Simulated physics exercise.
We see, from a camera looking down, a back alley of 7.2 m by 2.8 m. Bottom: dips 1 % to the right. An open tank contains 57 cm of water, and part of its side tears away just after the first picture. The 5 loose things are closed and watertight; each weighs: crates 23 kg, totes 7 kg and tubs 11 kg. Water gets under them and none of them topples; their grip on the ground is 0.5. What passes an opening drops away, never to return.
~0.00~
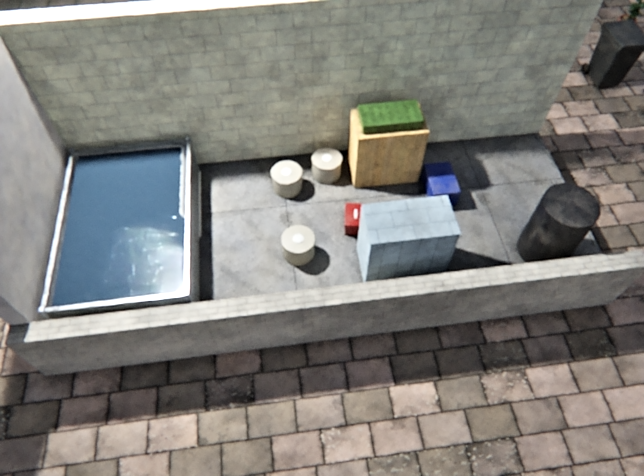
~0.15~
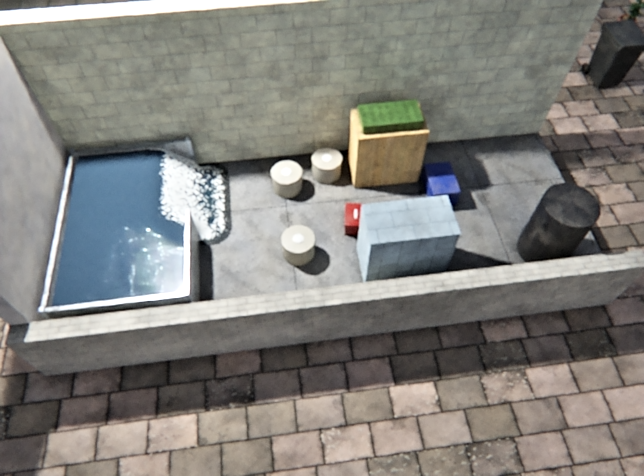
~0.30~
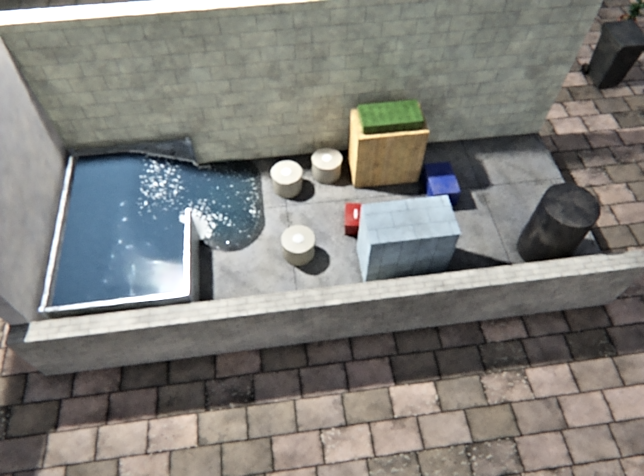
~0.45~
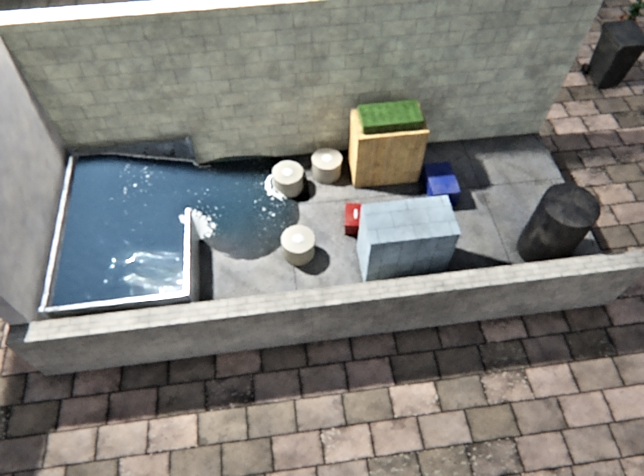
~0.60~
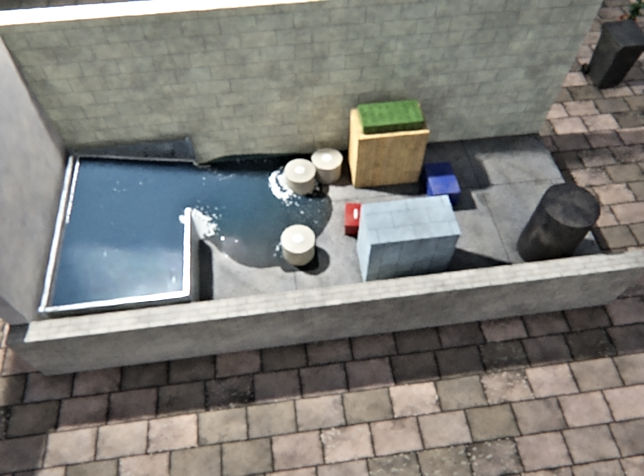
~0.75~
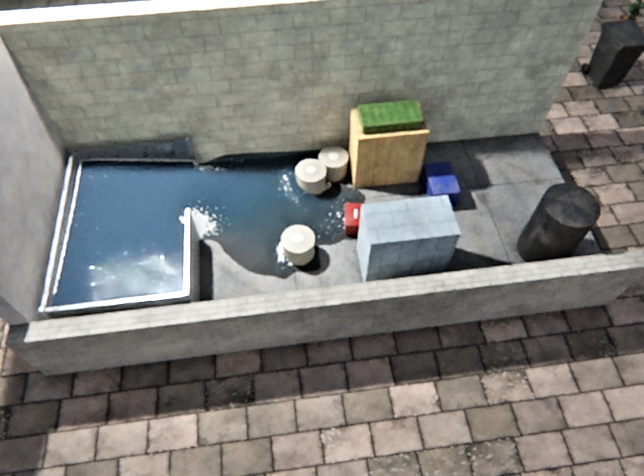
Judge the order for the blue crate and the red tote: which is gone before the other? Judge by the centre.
The one gone first is the red one.
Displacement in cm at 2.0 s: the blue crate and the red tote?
Close to 10 cm for the first and 250 cm for the second.
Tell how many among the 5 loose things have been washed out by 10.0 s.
The answer is 4 at that time.
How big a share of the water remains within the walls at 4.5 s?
Somewhere near 80 percent, give or take.
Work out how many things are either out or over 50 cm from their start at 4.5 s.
The number comes to 4.
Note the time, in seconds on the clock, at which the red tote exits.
Roughly 3.0 s, I'd say.
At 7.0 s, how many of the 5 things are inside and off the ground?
0 at that moment.
After 2.0 s the blue crate is near (449, 176), 0.1 m from its start, aground; the red tote is near (514, 216), 2.3 m from its start, aground; 0 of 5 are out; 2 afloat.
After 4.5 s the blue crate is near (508, 137), 1.4 m from its start, aground; the red tote has gone out (at 2.8 s); 3 of 5 are out; 1 afloat.
After 7.0 s the blue crate has gone out (at 5.4 s); the red tote has gone out (at 2.8 s); 4 of 5 are out; 0 afloat.
After 10.0 s the blue crate has gone out (at 5.4 s); the red tote has gone out (at 2.8 s); 4 of 5 are out; 0 afloat.
